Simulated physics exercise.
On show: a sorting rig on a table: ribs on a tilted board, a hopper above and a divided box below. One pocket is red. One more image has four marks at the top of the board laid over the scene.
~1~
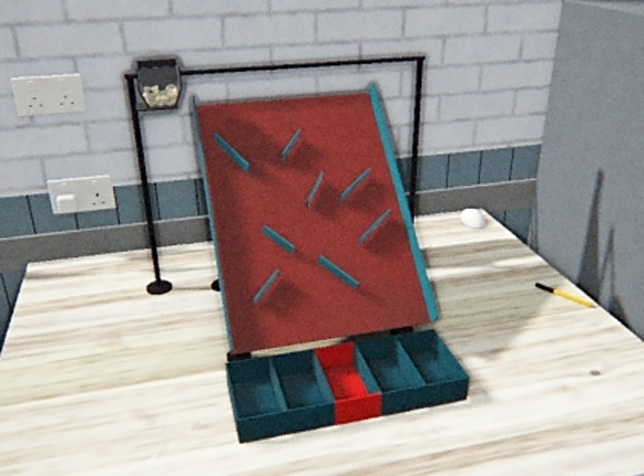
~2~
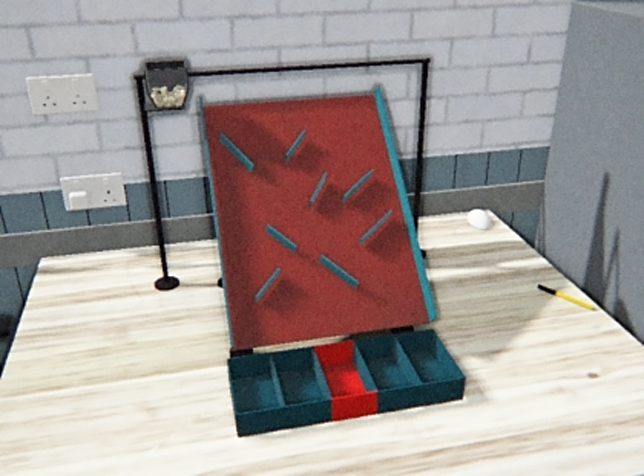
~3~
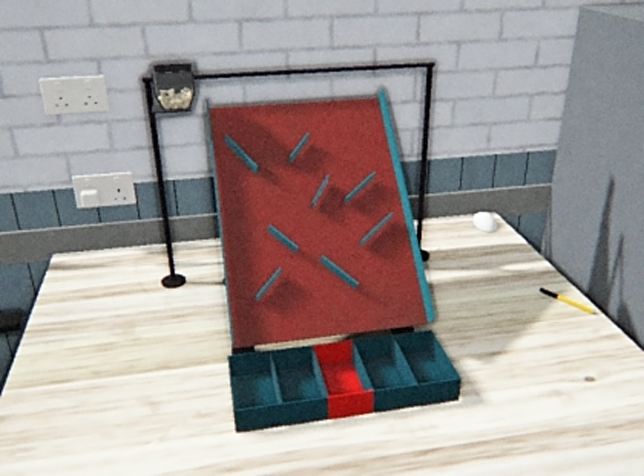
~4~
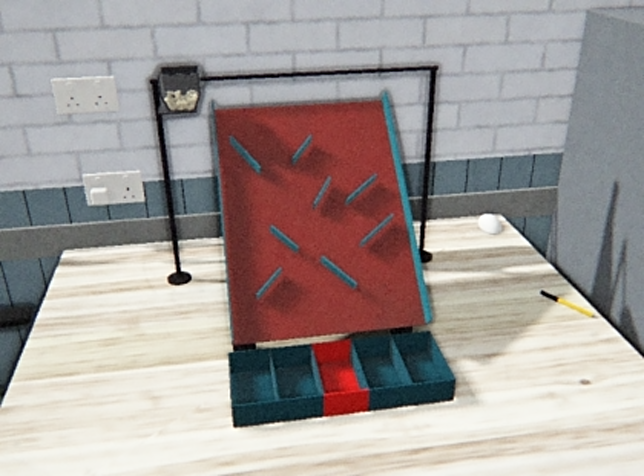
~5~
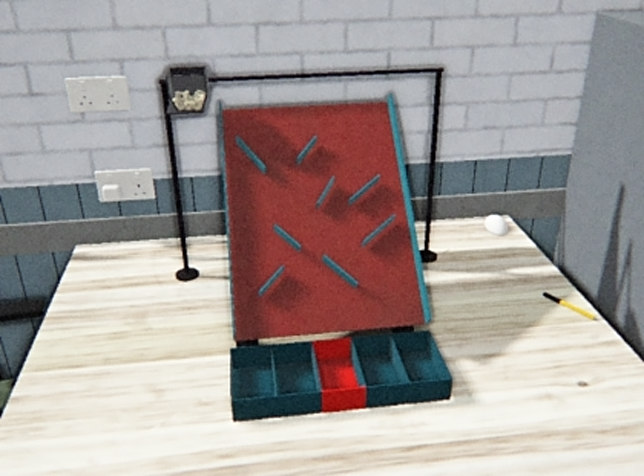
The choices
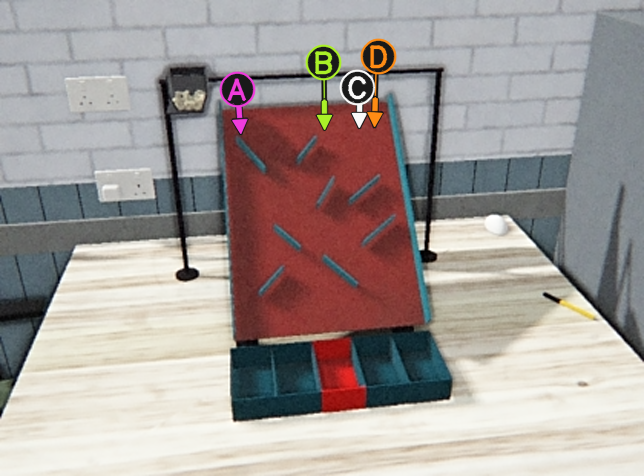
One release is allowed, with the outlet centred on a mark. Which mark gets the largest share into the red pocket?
It is A.
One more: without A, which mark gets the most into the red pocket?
Mark B.
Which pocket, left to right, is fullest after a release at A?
It is the third one.
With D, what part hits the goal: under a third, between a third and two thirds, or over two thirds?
Mark D gives under a third.
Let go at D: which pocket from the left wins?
It is the fifth one.
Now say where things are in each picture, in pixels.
In the first picture, hopper at (161, 94), white beans, door shut.
In the second picture, ribs (221, 133) to (253, 165), (287, 155) to (305, 131), (311, 201) to (326, 173).
In the third picture, ribs (347, 198) to (375, 172), (270, 225) to (297, 247), (363, 241) to (393, 212).
In the fourth picture, ribs (257, 295) to (281, 268), (322, 256) to (357, 284).
In the fifth picture, red pocket at (344, 398), number 3 of 5 from the left.
On the marked copy, mark A meets the board at (240, 128); mark B meets the board at (324, 124); mark C meets the board at (359, 122); mark D meets the board at (374, 121).
If A is chosen, about half in the red pocket, about a third in other pockets, a small part held on the board.
If B is chosen, about a quarter in the red pocket, about two thirds in other pockets, a small part held on the board.
If C is chosen, a stray few in the red pocket, most in other pockets, a small part held on the board.
If D is chosen, none in the red pocket, nearly all in other pockets, a stray few held on the board, a stray few outside the box.
